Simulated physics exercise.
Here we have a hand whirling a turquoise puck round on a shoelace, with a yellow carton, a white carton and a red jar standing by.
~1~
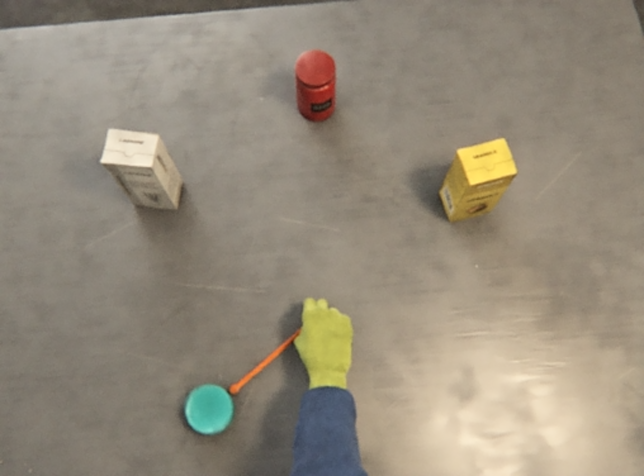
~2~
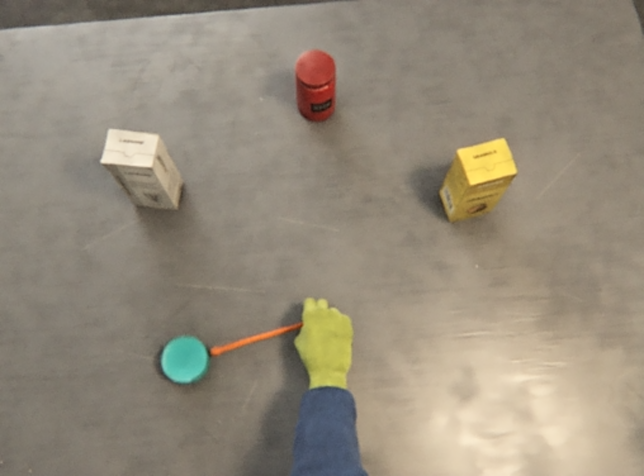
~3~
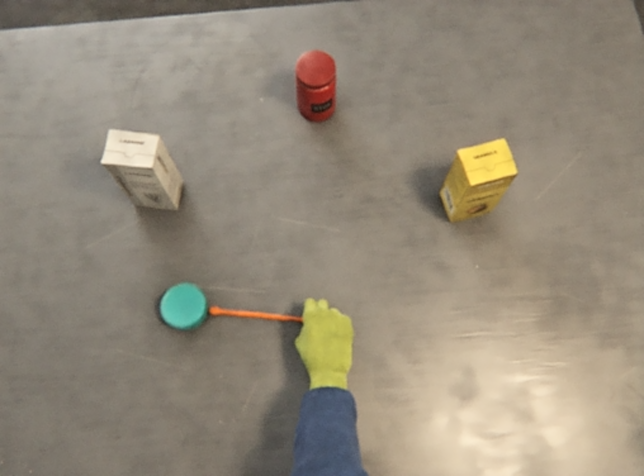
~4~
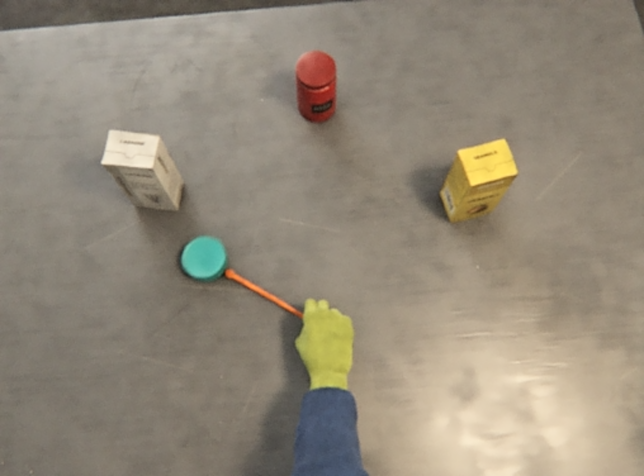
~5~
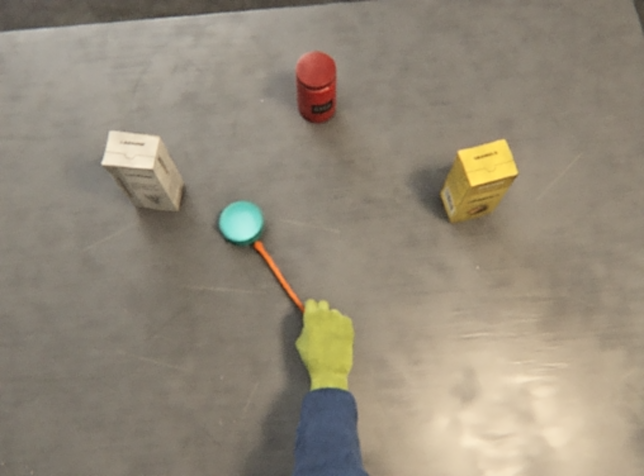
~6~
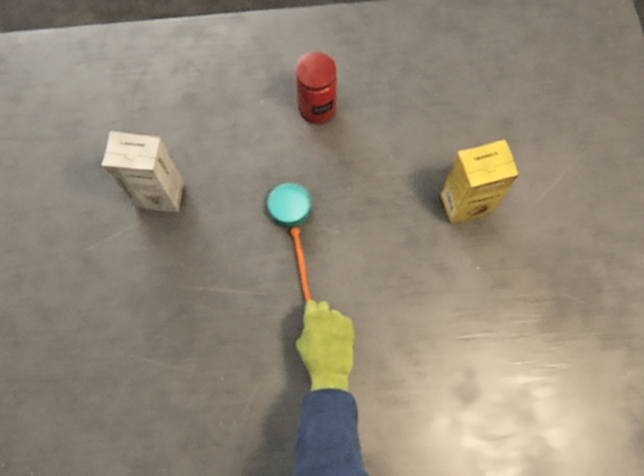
On a grey surface, a gloved hand swings a turquoise puck clockwise on an orange cord.
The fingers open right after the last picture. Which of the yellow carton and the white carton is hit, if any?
The yellow carton takes the knock, the white carton stays untouched.
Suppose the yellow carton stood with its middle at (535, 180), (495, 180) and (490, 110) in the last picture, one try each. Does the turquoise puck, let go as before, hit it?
At the first it is struck; at the second it is touched; at the third it is missed.
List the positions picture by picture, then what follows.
In the first picture, turquoise puck (209, 409); yellow carton (488, 161); white carton (130, 148); red jar (315, 67).
In the second picture, turquoise puck (185, 359).
In the third picture, turquoise puck (183, 305).
In the fourth picture, turquoise puck (204, 257).
In the fifth picture, turquoise puck (241, 221).
In the sixth picture, turquoise puck (289, 202); yellow carton (489, 163); white carton (131, 150); red jar (316, 69); going round clockwise.
Then, 0.08 s past the final frame, puck near (387, 200).
Then, 0.20 s past the final frame, puck near (435, 200); yellow carton pushed aside.
When it is over, puck near (434, 201); yellow carton pushed aside. The yellow carton is struck and the white carton remains clear.
